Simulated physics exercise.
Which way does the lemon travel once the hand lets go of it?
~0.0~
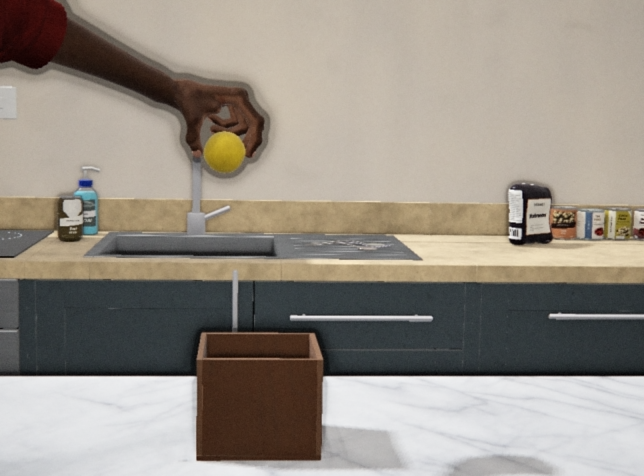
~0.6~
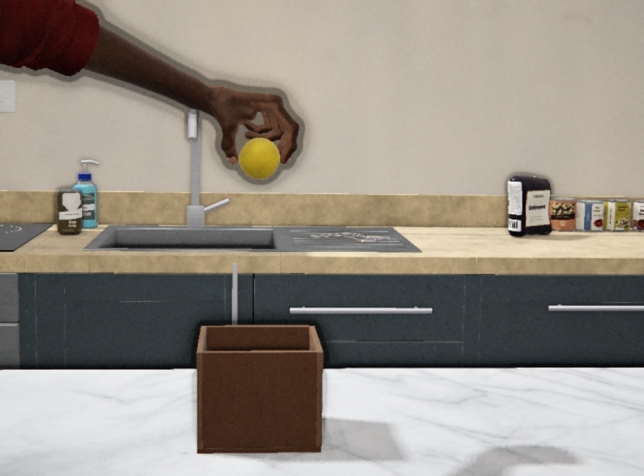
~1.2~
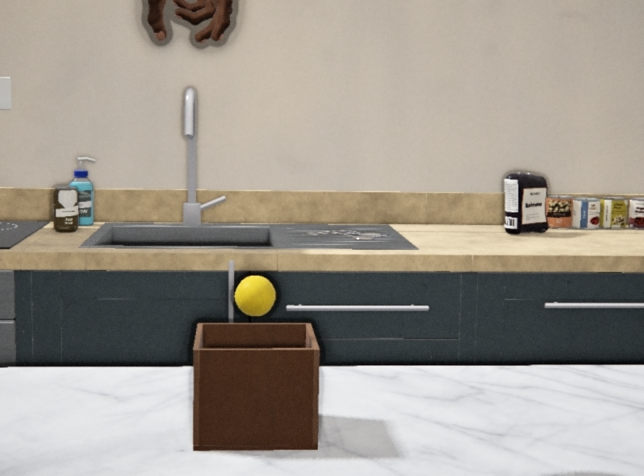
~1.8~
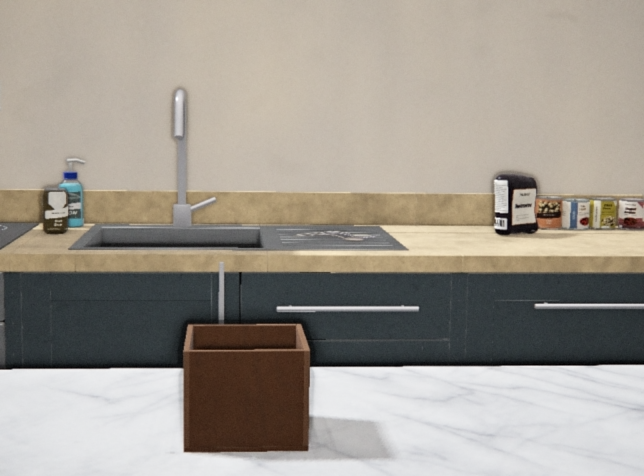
The lemon moves down, falling toward the open brown basket below.
